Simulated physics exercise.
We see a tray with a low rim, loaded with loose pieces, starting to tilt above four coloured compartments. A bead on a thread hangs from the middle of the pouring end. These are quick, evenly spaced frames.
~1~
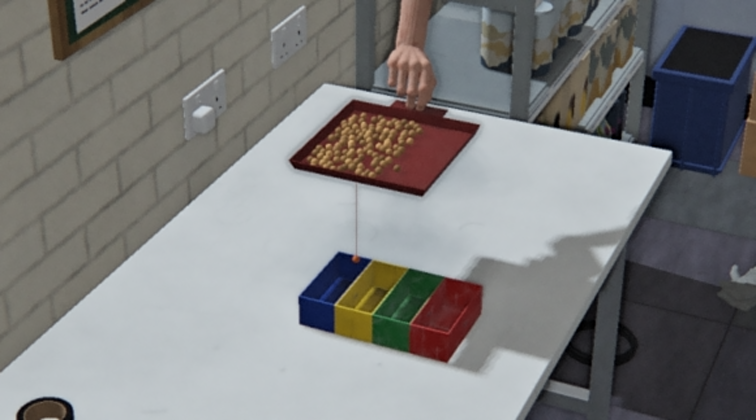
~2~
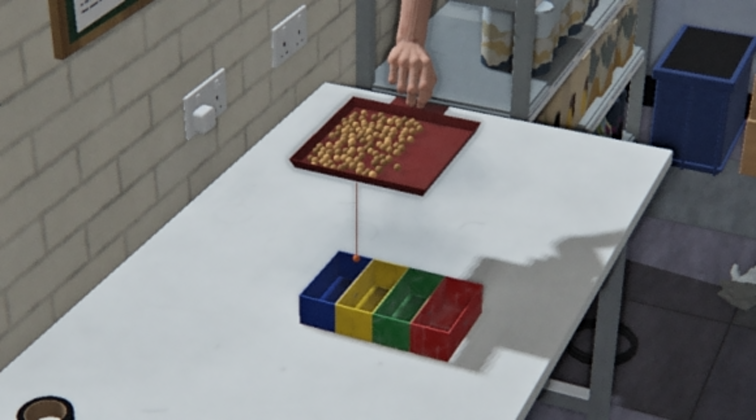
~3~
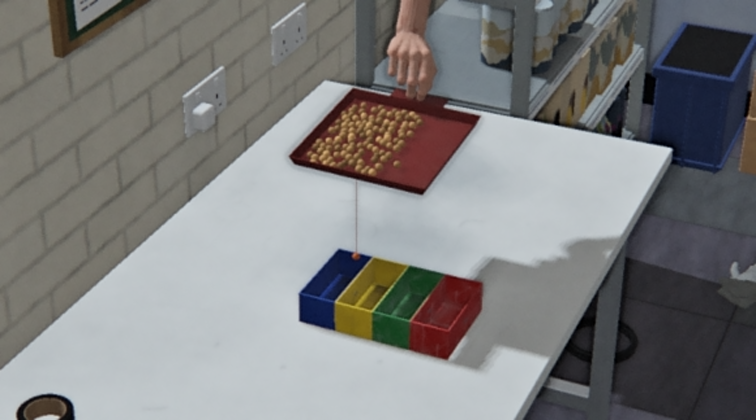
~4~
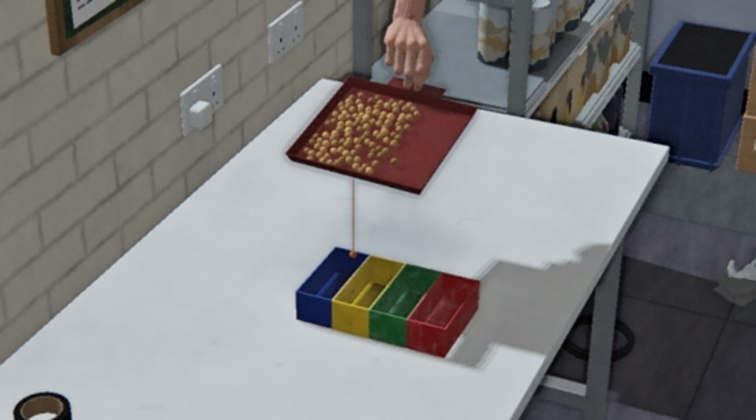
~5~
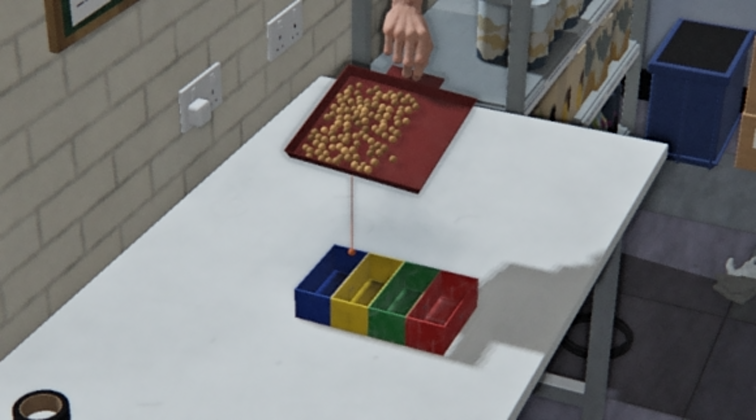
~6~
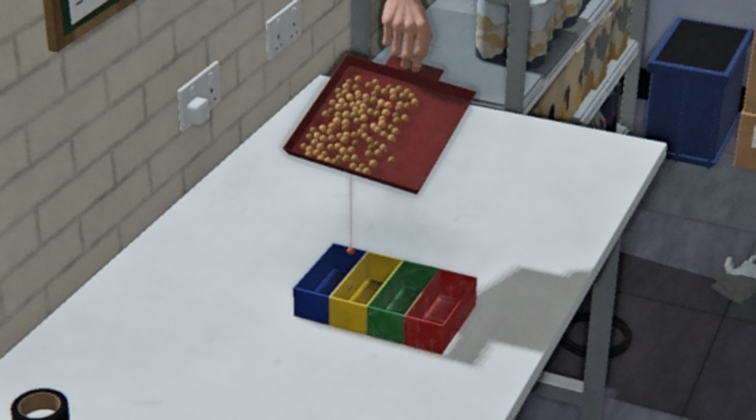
A dark red tray of small round wooden beads, gripped by a hand at its far edge, tilted gradually toward the blue, yellow, green and red compartments below, while a small bead hung from it on a thread.
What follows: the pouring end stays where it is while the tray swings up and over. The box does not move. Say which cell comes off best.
Fullest: The green cell.
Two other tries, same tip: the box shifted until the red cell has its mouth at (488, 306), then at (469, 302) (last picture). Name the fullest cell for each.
In turn: The yellow one; the cell in yellow.
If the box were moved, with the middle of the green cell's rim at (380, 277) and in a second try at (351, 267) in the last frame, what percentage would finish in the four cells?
Roughly 90 per cent, and 50 per cent.
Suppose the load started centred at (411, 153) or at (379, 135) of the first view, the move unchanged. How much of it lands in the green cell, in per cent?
First some 60, then 60 per cent.
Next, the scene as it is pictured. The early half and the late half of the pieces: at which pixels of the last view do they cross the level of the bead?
Around (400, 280) and then (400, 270).
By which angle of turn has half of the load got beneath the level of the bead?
At some 75 degrees.
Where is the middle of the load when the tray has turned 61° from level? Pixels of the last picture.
Near (390, 192).
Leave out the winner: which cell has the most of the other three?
Second comes the cell in yellow.
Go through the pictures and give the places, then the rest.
Corners of the pouring end at (294, 159) and (422, 187), level; middle of the load at (363, 143), round wooden beads; bead on its thread at (356, 259); blue cell at (317, 312); yellow cell at (354, 321); green cell at (391, 331); red cell at (429, 341), in the first frame.
Corners of the pouring end at (295, 158) and (423, 186), level; middle of the load at (363, 141), in the second frame.
Corners of the pouring end at (294, 155) and (423, 186), tipped barely, lowest at the right corner; middle of the load at (363, 136), in the third frame.
Corners of the pouring end at (291, 152) and (419, 186), tipped a little, lowest at the right corner; middle of the load at (360, 130), in the fourth frame.
Corners of the pouring end at (290, 149) and (418, 186), tipped a little, lowest at the right corner; middle of the load at (359, 124), in the fifth frame.
Corners of the pouring end at (288, 147) and (417, 187), tipped clearly, lowest at the right corner; middle of the load at (357, 121), nearly all on the move; blue cell at (312, 304); yellow cell at (348, 313); green cell at (386, 323); red cell at (424, 332), in the sixth frame.
Soon after the last picture, tray tipped steeply; about two thirds on the tray; a small part in the green cell; a small part in the red cell; a stray few in the yellow cell; a stray few in the blue cell; about a quarter falling or outside the box.
A little later, tray tipped right over; about half in the green cell; about a quarter in the yellow cell; a small part in the red cell; a stray few in the blue cell; a small part falling or outside the box.
Later still, tray tipped past a quarter turn; about half in the green cell; about a quarter in the yellow cell; a small part in the red cell; a stray few in the blue cell; a stray few falling or outside the box.
At rest, tray tipped past a quarter turn; about half in the green cell; about a quarter in the yellow cell; a small part in the red cell; a stray few in the blue cell; a stray few outside the box.
